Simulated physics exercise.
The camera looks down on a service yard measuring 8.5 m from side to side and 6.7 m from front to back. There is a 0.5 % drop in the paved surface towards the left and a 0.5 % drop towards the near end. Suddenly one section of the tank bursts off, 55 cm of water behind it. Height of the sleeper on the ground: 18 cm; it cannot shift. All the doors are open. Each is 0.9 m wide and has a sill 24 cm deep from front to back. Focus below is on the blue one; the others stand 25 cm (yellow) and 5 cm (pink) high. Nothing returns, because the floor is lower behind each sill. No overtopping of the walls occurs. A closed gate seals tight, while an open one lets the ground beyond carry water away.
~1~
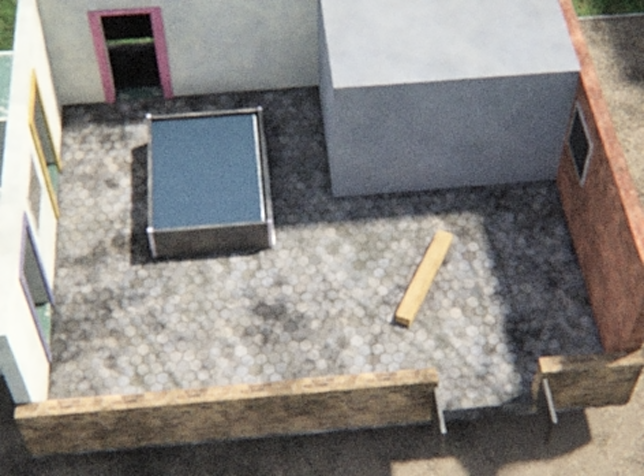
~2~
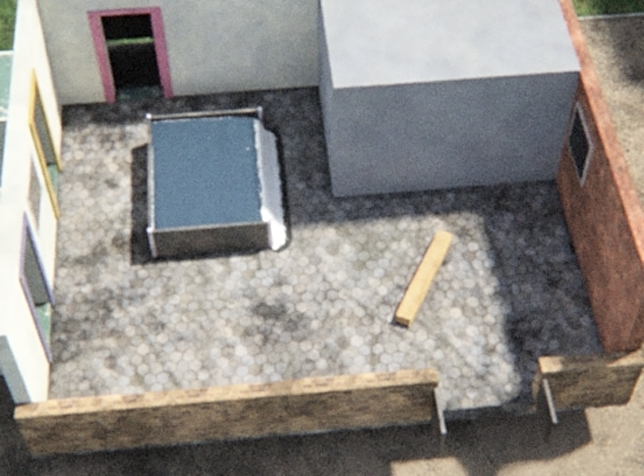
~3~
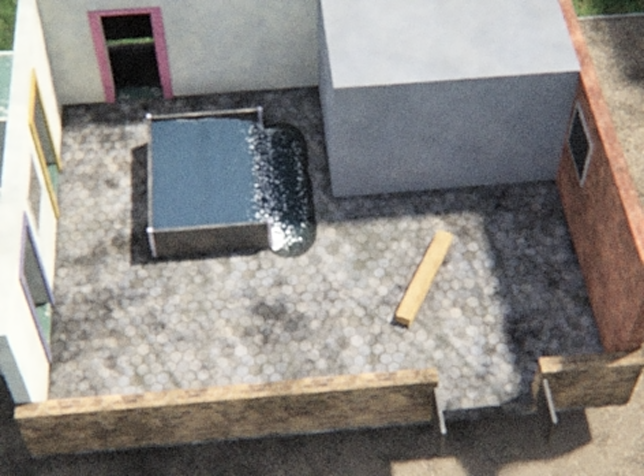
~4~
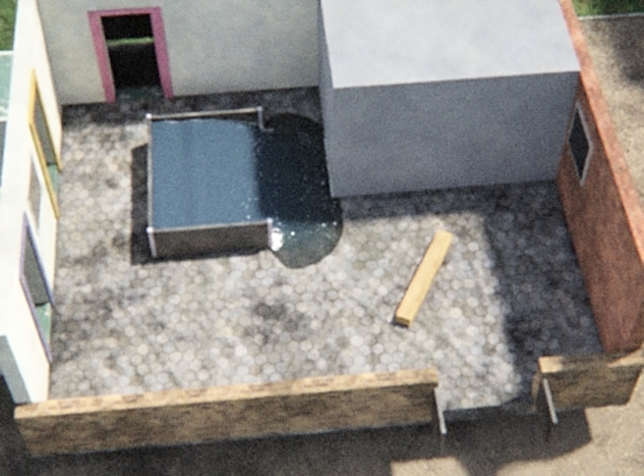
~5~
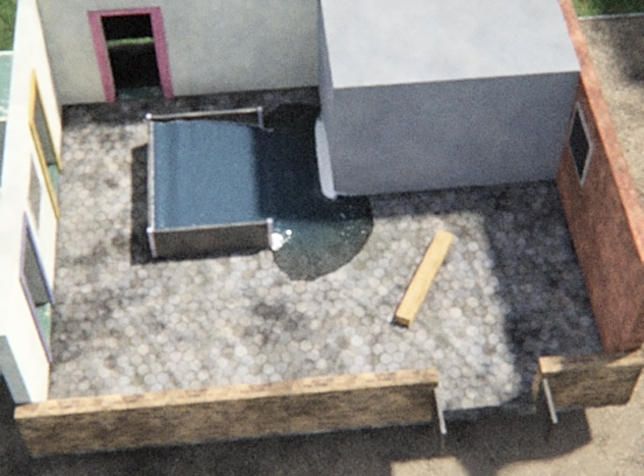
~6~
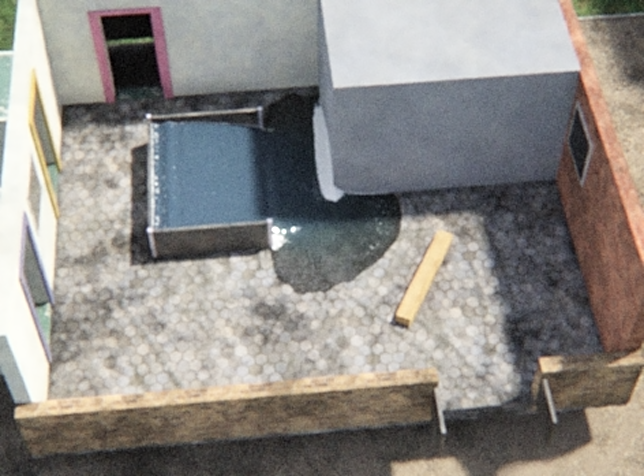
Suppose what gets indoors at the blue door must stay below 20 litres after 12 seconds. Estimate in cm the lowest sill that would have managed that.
A height of about 6 cm would have managed it.
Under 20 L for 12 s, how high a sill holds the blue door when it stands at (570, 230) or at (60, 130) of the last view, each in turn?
In turn: Roughly 11.0 cm, roughly 16 cm.
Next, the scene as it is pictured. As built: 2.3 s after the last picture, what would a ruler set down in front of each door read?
Blue 0, yellow 0, pink 4 cm.
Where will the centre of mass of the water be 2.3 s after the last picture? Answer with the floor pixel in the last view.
The water's centre is at about (308, 199).
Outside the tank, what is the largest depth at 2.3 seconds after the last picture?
About 26 cm at most.
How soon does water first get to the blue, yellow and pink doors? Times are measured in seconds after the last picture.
The flood shows up at blue at 4.5 s, at yellow at 2.8 s, and at pink at 1.6 s.
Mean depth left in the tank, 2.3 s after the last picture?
Around 15 centimetres.
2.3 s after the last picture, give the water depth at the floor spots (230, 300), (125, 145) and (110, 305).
Going through the spots in order gives 0, 4 and 0 centimetres.
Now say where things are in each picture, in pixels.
The first picture shows still water, 55 cm deep, in the tank at (208, 171); the blue door at (37, 294) is dry.
In the second picture, the gap is at (264, 180), the front 0.3 m out at (286, 243); the back of the tank holds 55 cm.
In the third picture, water pours out at (264, 182) and has run 0.7 m, to (311, 238); about 11 cm deep outside, 55 cm at the back.
In the fourth picture, the front is at (338, 224), 1.2 m from the gap at (264, 182); 3.2 m2 of floor is wet, 55 cm left at the back.
In the fifth picture, the front is at (368, 227), 1.7 m from the gap at (264, 183); 4.1 m2 of floor is wet, 51 cm left at the back.
In the sixth picture, the gap is at (264, 183), the front 2.1 m out at (396, 225); the back of the tank holds 46 cm; 3.8 m in a straight line remain to the blue door at (37, 294).
Then, 0.7 s after the last picture water covers 20 % of the floor, deepest (40 cm) near (311, 177); it has not reached the blue door.
Then, 2.3 s after the last picture water covers 55 % of the floor, deepest (26 cm) near (301, 95); it has not reached the blue door.
Then, 11.3 s after the last picture water covers 95 % of the floor, deepest (10 cm) near (46, 431); 8 cm at the blue door, 0 litres in over its 15 cm sill.
At the blue door as built, the water peaked near 10 cm, 8.5 s after the last picture.
With a sill of 5.5 cm, 25 litres would have come in within the 12 s; with 7 cm, 10 litres. So under 20 litres takes about 6 cm.
